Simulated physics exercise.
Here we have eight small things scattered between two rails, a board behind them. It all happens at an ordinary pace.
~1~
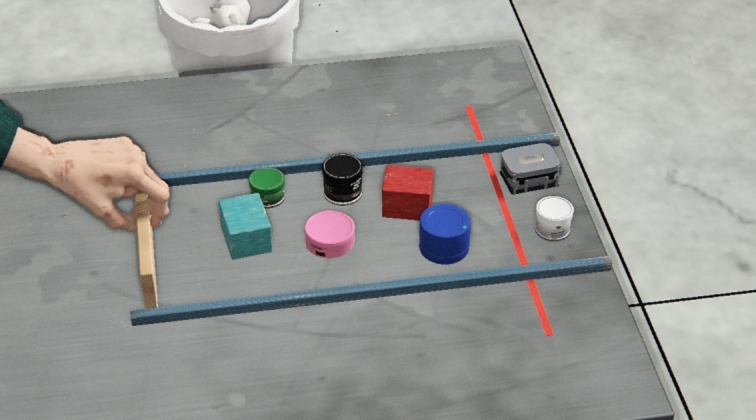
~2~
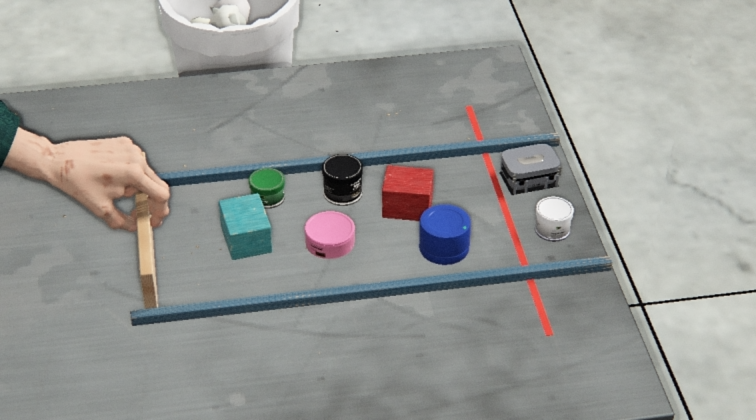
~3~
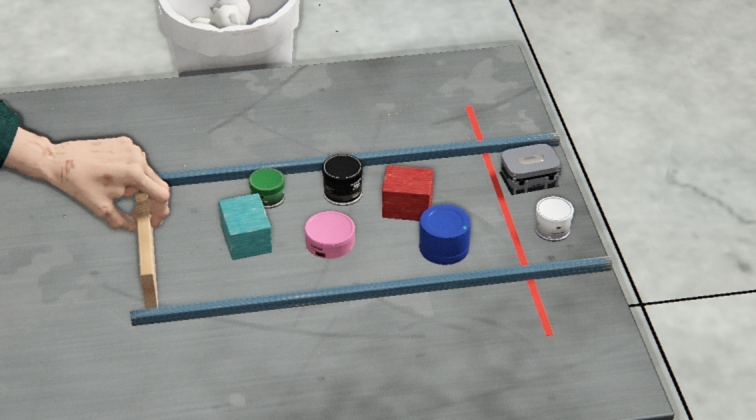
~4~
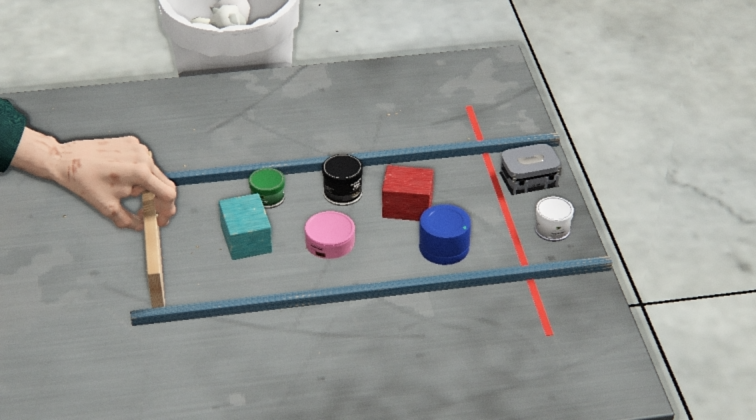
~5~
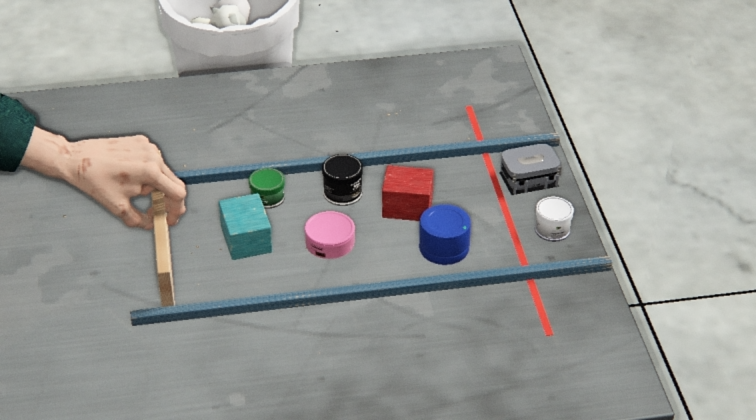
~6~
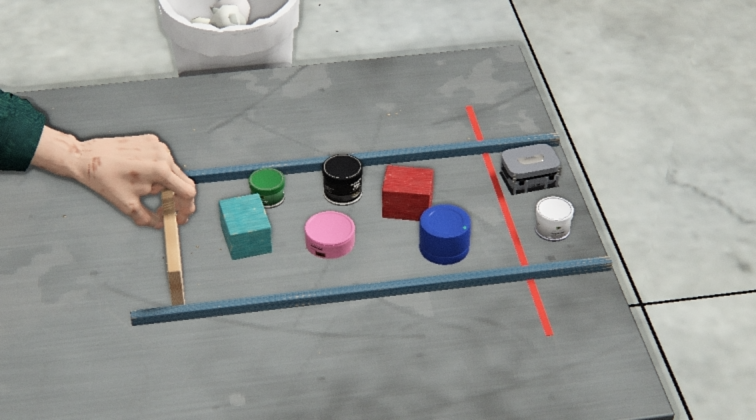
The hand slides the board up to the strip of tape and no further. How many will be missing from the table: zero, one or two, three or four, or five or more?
In the end the number that fall off is one or two.
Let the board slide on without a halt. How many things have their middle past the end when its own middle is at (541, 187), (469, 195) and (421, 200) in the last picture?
Past the end: 5, 0 and 0.
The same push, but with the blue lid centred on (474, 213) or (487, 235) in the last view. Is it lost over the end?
The blue lid falls; survives.
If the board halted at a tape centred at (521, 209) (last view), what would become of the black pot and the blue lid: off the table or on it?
The black pot stays on; the blue lid holds on.
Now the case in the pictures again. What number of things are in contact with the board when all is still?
It touches 3.
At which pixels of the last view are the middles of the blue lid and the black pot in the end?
About (546, 239), and the other about (542, 148).
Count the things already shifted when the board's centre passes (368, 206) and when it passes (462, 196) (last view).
The counts are 6 and 8.
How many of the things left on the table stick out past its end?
Overhanging: 2.
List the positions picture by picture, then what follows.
The first frame shows white pot (554, 219); grey case (530, 169); blue lid (445, 234); board (145, 230); tape (506, 210).
The second frame shows grey case (530, 169); board (145, 230).
The third frame shows blue lid (445, 234); pink tub (330, 235).
The fourth frame shows white pot (554, 219); turquoise block (245, 227).
The fifth frame shows grey case (530, 169); red block (408, 193).
The sixth frame shows white pot (554, 219); grey case (530, 169); blue lid (445, 234); board (171, 227); tape (506, 210).
Early on, none off yet; white pot at rest near (554, 219); grey case at rest near (530, 169); blue lid at rest near (445, 234).
Finally, the number that fall off is one or two; lost, grey case and white pot.
